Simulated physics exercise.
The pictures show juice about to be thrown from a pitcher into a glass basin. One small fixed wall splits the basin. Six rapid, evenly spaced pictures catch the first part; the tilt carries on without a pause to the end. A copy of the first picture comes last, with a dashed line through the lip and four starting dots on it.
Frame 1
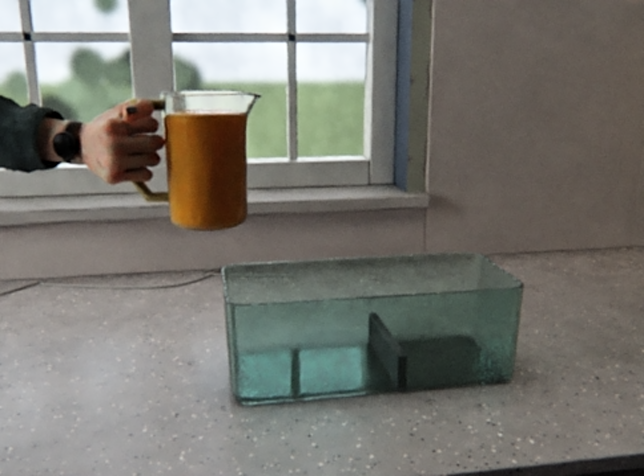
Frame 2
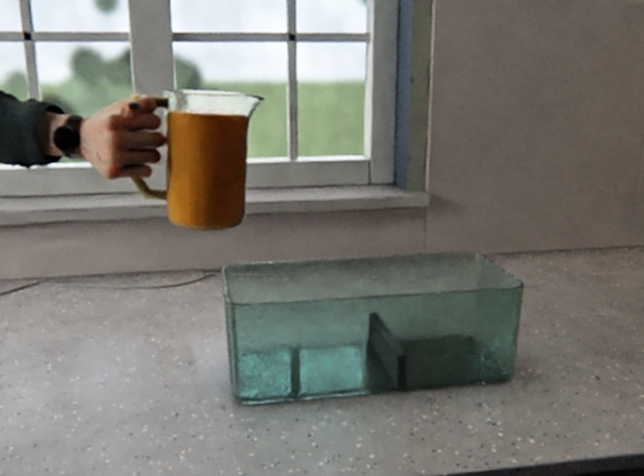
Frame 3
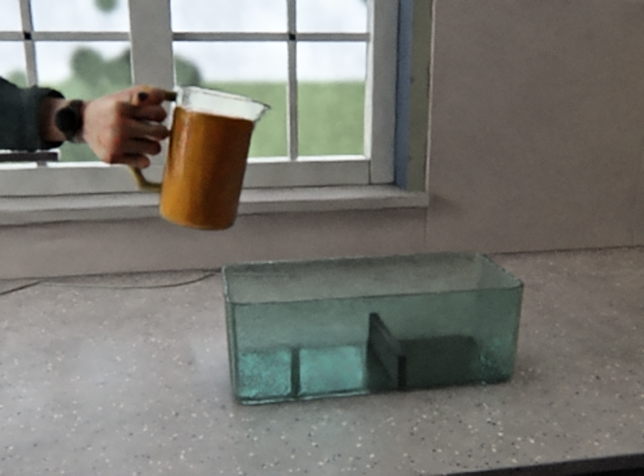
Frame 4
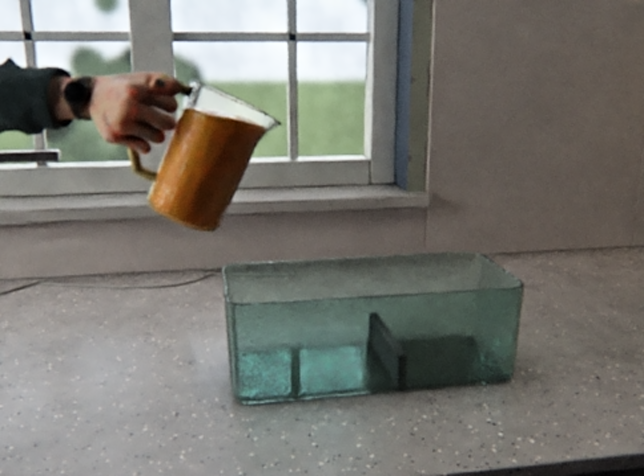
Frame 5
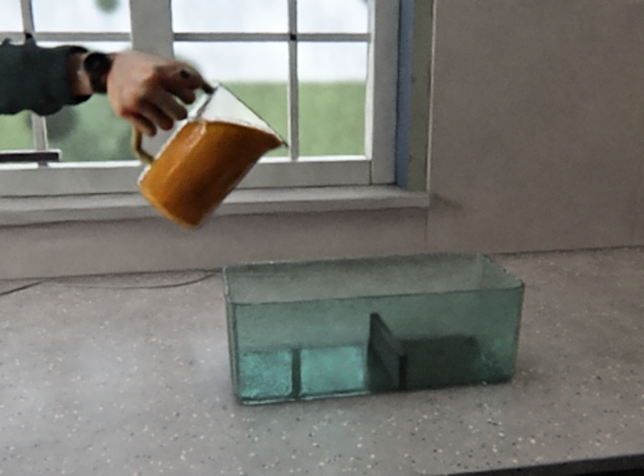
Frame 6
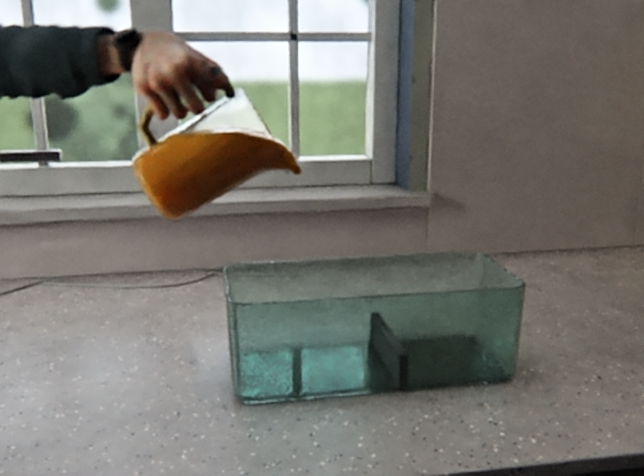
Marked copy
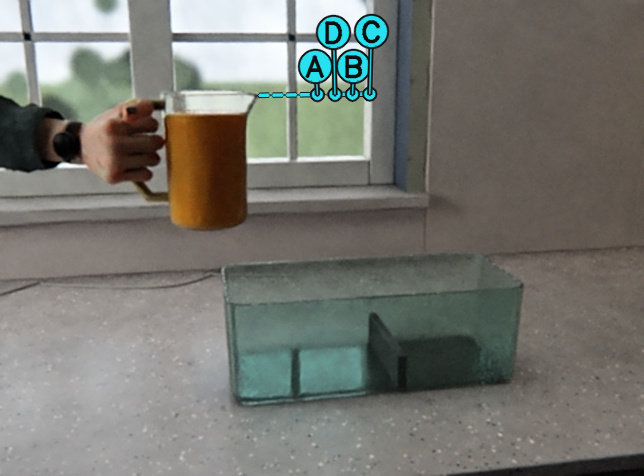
A hand lifting and tilting a glass pitcher of orange-brown juice rightward above a greenish glass basin, liquid reaching the lip.
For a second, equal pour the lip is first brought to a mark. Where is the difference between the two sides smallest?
Best: D.
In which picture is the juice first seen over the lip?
In picture 6.
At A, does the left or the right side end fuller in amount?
More ends on the left.
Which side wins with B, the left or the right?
More ends on the right.
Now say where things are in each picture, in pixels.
Upright, lip at (259, 95); basin from (233, 401) to (512, 377); top of the wall at (386, 332); nothing has left yet, in the first picture.
Tipped about 3°, lip at (263, 97); nothing has left yet, in the second picture.
Tipped about 11°, lip at (271, 106); nothing has left yet, in the third picture.
Tipped about 25°, lip at (281, 123); nothing has left yet, in the fourth picture.
Tipped about 41°, lip at (288, 146); nothing has left yet, in the fifth picture.
Tipped about 60°, lip at (288, 171); juice is over the lip, down to (296, 172), in the sixth picture.
In cyan, A at (317, 94); B at (352, 94); C at (369, 94); D at (335, 94).
With A, about 73 % ends left of the wall and 23 % right of it; 4 % is lost outside.
With B, about 18 % ends left of the wall and 78 % right of it; 3 % is lost outside.
With C, about 7 % ends left of the wall and 87 % right of it; 6 % is lost outside.
With D, about 51 % ends left of the wall and 45 % right of it; 4 % is lost outside.
